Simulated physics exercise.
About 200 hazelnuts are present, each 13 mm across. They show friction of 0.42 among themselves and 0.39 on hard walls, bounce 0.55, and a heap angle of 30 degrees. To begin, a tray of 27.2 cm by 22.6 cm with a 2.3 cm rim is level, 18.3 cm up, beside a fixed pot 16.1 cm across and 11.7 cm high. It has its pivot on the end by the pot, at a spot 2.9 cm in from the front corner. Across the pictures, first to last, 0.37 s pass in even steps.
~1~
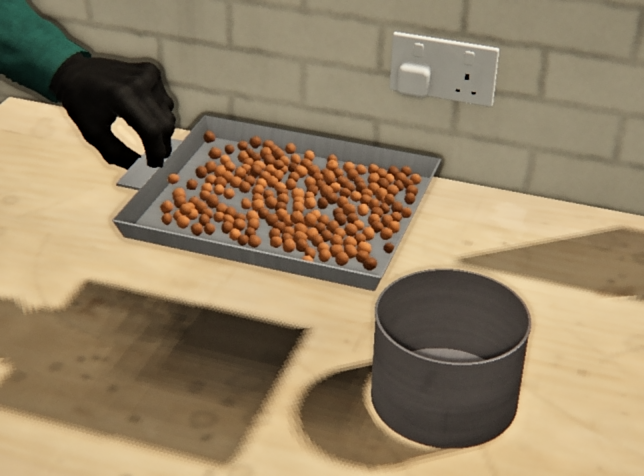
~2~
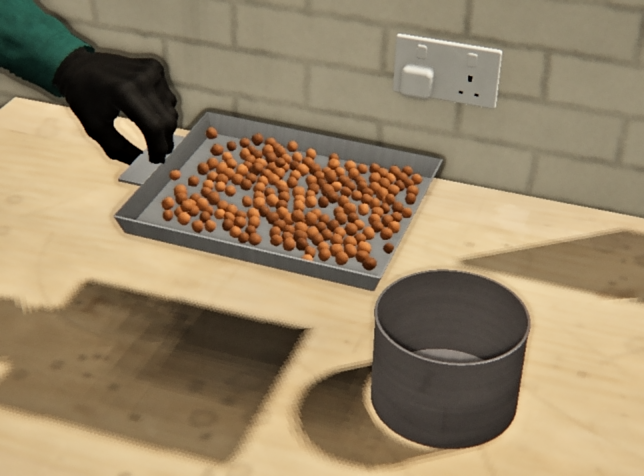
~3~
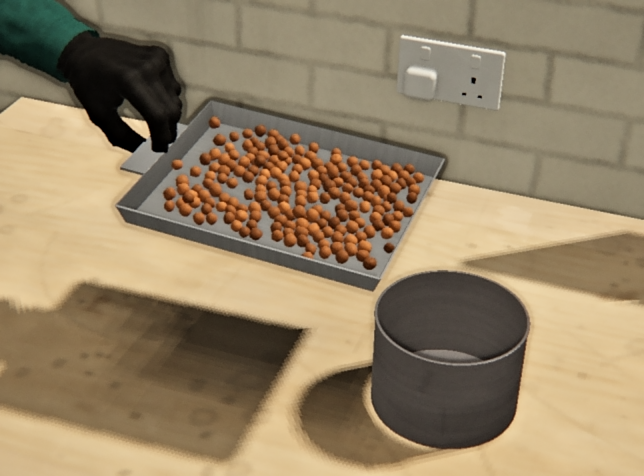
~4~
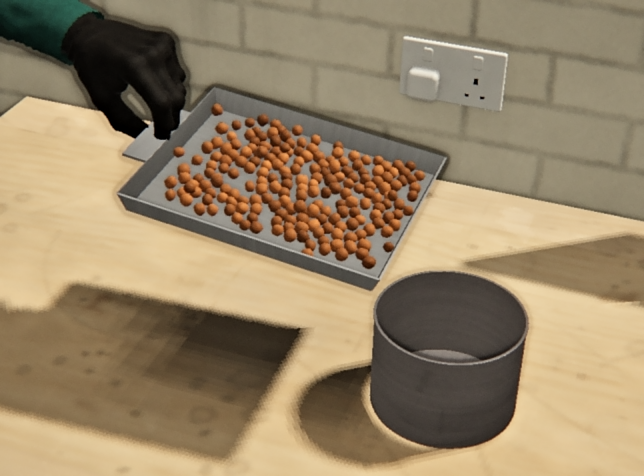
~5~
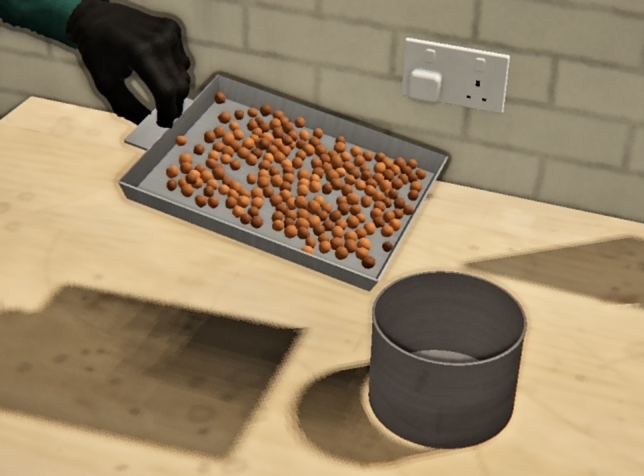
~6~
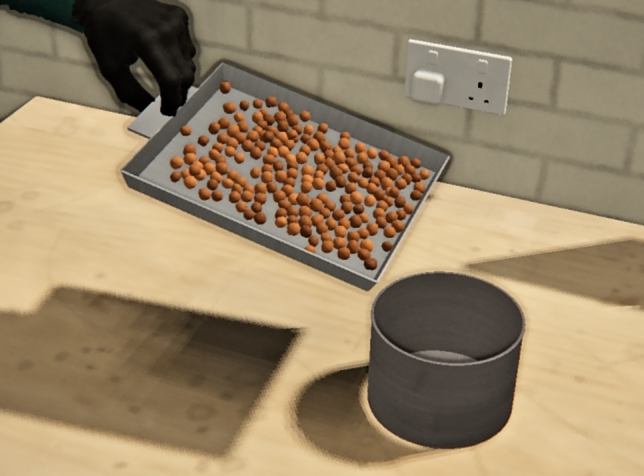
A black-gloved hand steadily raises the left end of a grey tray of hazelnuts.
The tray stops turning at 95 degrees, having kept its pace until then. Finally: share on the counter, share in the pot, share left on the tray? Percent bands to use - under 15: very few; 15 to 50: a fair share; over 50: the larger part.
Counter - a fair share, pot - the larger part, tray - very few.
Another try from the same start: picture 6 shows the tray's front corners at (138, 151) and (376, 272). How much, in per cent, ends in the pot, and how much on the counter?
Pot 50 % / counter 50 %.
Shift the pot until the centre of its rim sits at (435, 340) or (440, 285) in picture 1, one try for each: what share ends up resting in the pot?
Close to 80 in a hundred, then close to 40 in a hundred.
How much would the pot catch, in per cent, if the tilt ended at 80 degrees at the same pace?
You'd end up with some 60 % in the pot.
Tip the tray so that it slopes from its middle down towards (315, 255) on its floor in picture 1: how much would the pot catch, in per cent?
Estimate: Some 5 per cent.
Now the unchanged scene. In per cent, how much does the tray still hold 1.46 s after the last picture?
About 55 per cent.
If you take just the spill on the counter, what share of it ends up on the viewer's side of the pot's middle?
Some 90 per cent.
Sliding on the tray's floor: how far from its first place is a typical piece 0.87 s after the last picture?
Some 5 cm.
Then, 0.87 s after the last picture, tilt 51 degrees; the tray holds 100 %, the pot 0 %.
Then, 1.46 s after the last picture, tilt 77 degrees; the tray holds 55 %, the pot 15 %.
Then, 2.09 s after the last picture, tilt 95 degrees; the tray holds 0 %, the pot 65 %.
In the end, counter 35 %, pot 65 %, tray 0 %.
